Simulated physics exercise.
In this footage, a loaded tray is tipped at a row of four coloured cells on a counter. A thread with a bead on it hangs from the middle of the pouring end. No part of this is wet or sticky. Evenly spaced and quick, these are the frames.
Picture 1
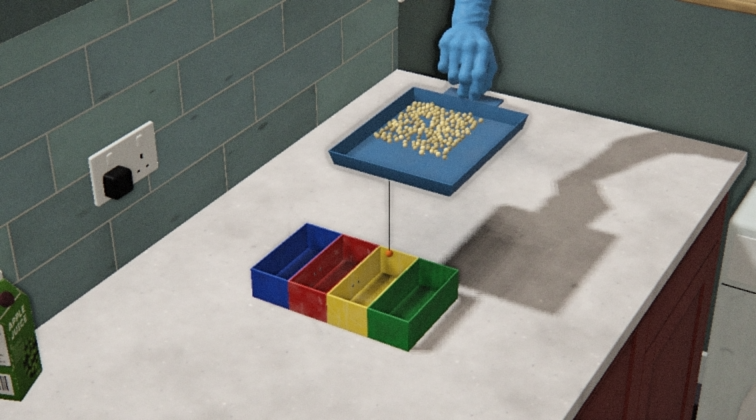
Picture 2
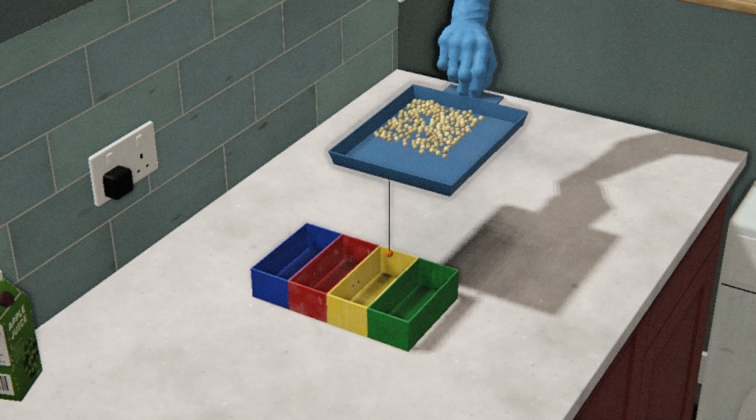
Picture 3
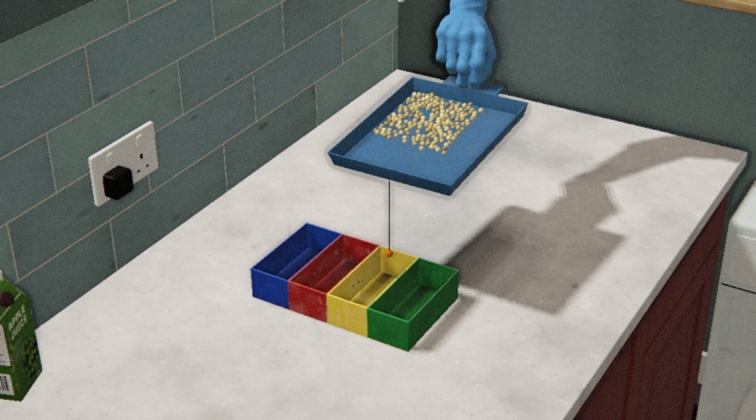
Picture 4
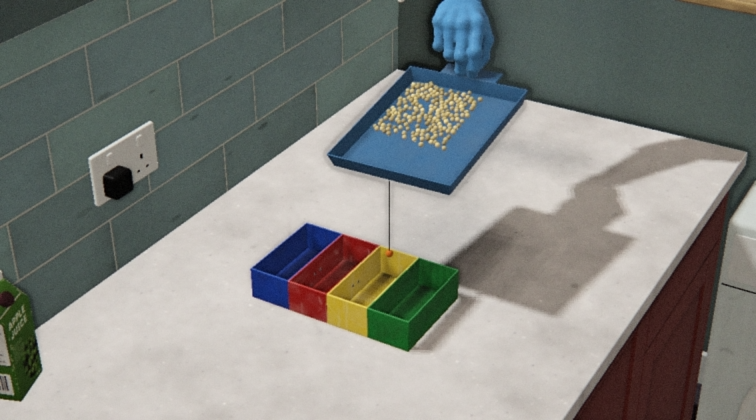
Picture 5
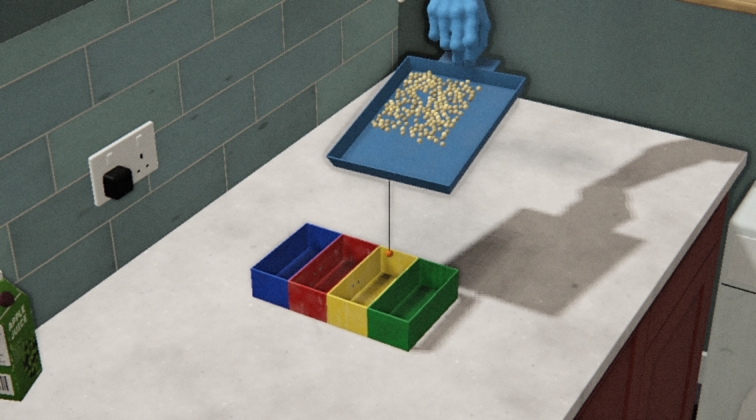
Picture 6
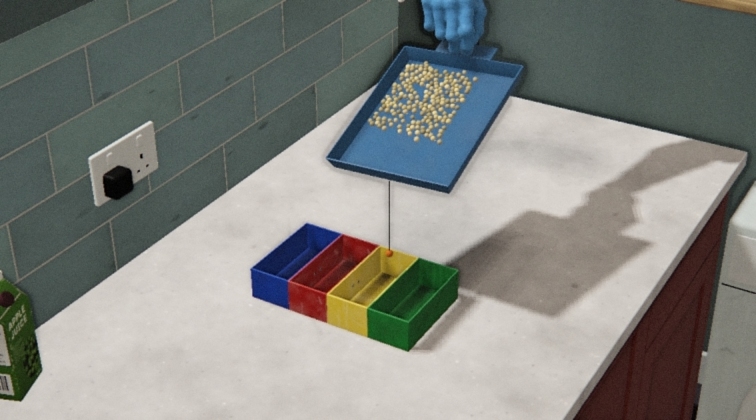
On a pale counter, a blue-gloved hand holds a blue tray of soya beans above blue, red, yellow and green cells, then raises its handle end, tilting the tray steadily towards the pouring end while the hanging bead stays still.
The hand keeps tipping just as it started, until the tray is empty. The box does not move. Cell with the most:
Red.
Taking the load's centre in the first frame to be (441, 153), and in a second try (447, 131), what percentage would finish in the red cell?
In order, roughly 50 % and 50 %.
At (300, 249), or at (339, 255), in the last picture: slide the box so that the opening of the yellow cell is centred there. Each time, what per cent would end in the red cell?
Close to 0 in a hundred, then close to 10 in a hundred.
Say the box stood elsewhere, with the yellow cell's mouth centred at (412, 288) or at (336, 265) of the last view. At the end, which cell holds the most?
The blue one, then that yellow cell.
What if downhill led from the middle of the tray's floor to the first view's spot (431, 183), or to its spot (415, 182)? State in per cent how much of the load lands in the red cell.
Lab note: Try one about 0 %, try two about 0 %.
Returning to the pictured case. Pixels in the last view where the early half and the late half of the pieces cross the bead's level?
First close to (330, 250), next close to (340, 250).
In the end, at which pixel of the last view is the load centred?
I'd put the middle somewhere around (329, 296).
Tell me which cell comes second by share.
The yellow one.
Shortly afterwards, tray tipped steeply; the bulk on the tray; only a few in the red cell; near a quarter falling or outside the box.
Next, tray tipped right over; near half on the tray; near a quarter in the red cell; a little in the yellow cell; a little in the blue cell; near a quarter falling or outside the box.
Some moments later, tray tipped past a quarter turn; near two thirds in the red cell; near a quarter in the yellow cell; a little in the blue cell; only a few in the green cell; only a few falling or outside the box.
In the end, tray tipped past a quarter turn; near two thirds in the red cell; near a quarter in the yellow cell; a little in the blue cell; only a few in the green cell; only a few outside the box.
